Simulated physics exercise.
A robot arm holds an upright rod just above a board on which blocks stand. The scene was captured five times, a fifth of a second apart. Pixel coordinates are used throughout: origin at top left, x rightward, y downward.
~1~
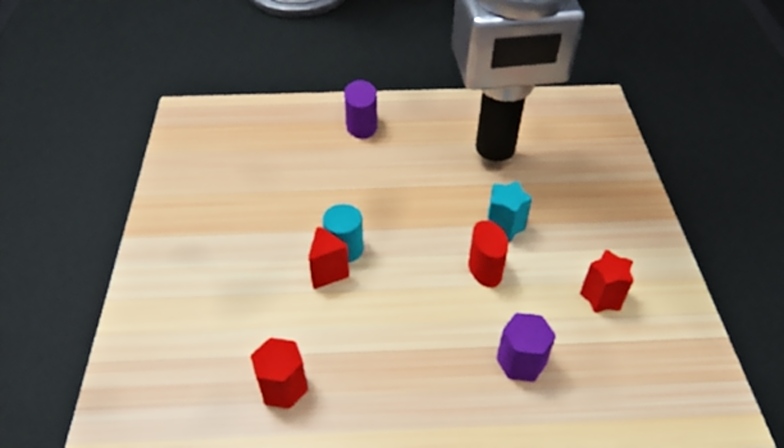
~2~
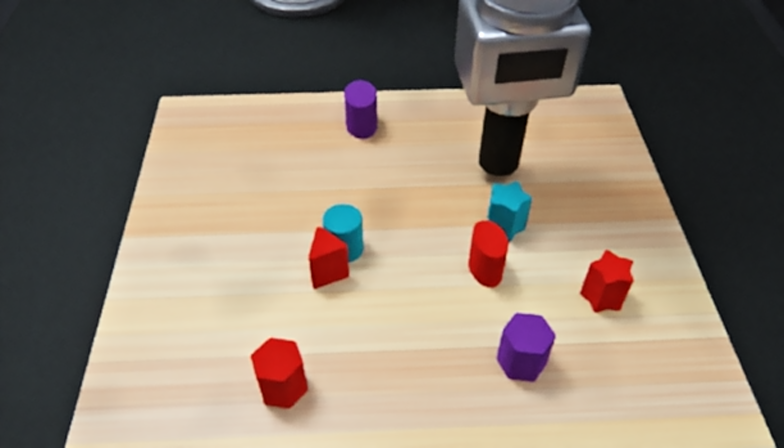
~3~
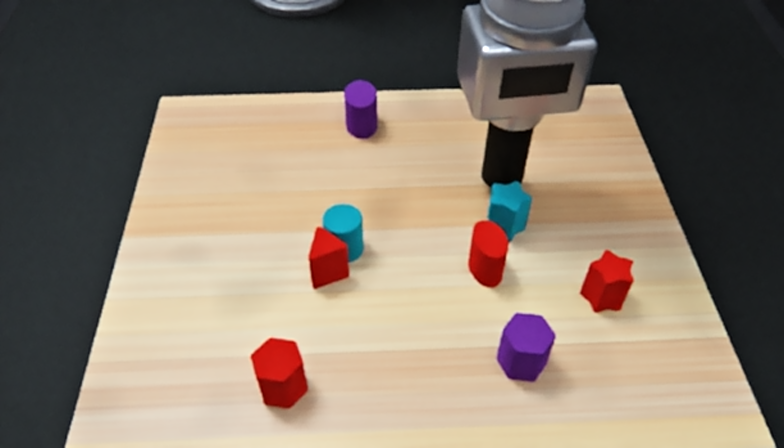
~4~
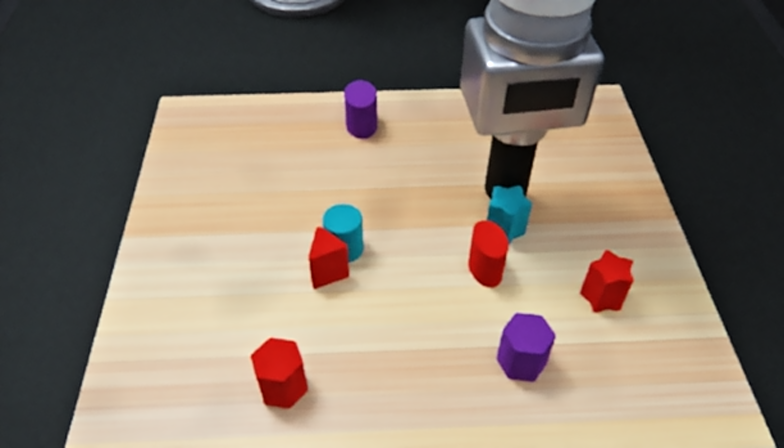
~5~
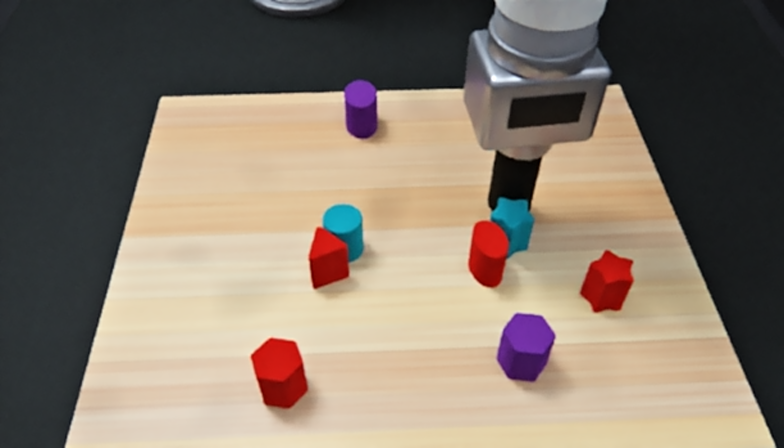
On a light wooden board set against a dark surface, a robot arm holds a black upright rod behind a turquoise star block, among scattered red, purple and turquoise blocks. The rod moves steadily toward the viewer, reaches the star and nudges it slightly forward beside the red oval block, while the other blocks stay still.
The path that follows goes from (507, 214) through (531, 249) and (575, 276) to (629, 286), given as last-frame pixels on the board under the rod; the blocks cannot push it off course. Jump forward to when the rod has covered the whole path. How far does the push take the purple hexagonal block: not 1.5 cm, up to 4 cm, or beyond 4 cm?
That block covers short of 1.5 cm.
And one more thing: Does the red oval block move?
It seems so.
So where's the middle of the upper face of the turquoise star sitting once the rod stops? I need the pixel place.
The point I'd pick in the picture is (522, 253).
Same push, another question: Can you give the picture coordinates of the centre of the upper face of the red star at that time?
It is going to be at (664, 288).
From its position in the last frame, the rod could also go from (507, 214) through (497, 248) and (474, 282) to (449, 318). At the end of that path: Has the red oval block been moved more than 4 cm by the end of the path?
That would be a yes.
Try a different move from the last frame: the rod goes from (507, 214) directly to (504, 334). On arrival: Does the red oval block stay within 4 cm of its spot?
Going by the path, no.
The first path, step by step. One third of the way, rod (534, 239); red oval block (485, 250); turquoise star (521, 249), turned 45° clockwise.
Two thirds of the way, rod (578, 266); red oval block (485, 250); turquoise star (522, 253), turned 50° clockwise; red star (620, 270).
At the end, rod (633, 276); red oval block (485, 250); turquoise star (522, 253), turned 50° clockwise; purple hexagonal block still; red star (664, 288), turned 25° clockwise.
